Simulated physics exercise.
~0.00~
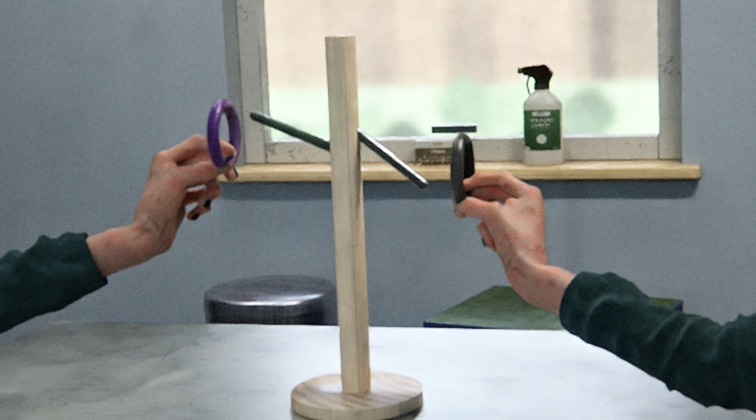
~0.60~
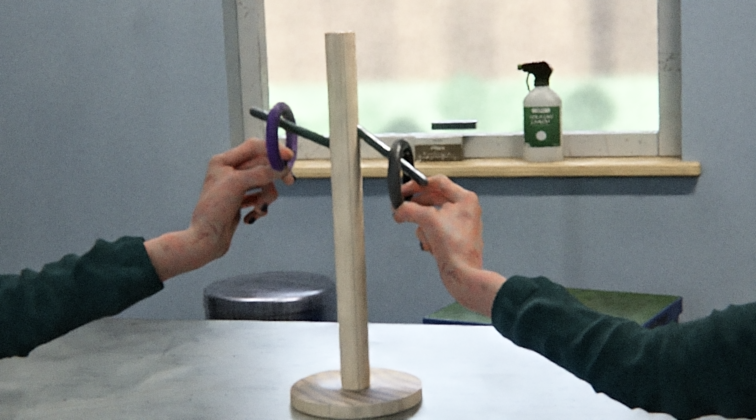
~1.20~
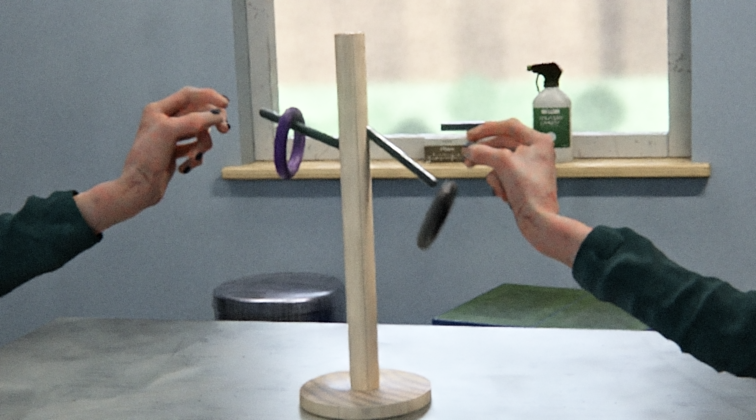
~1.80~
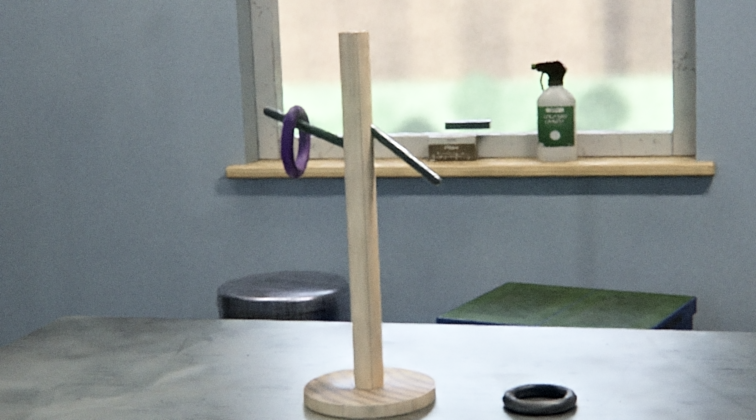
Two hands hooking rings onto a wooden stand's slanted pegs, the purple one staying hung, the black one dropping to the table.
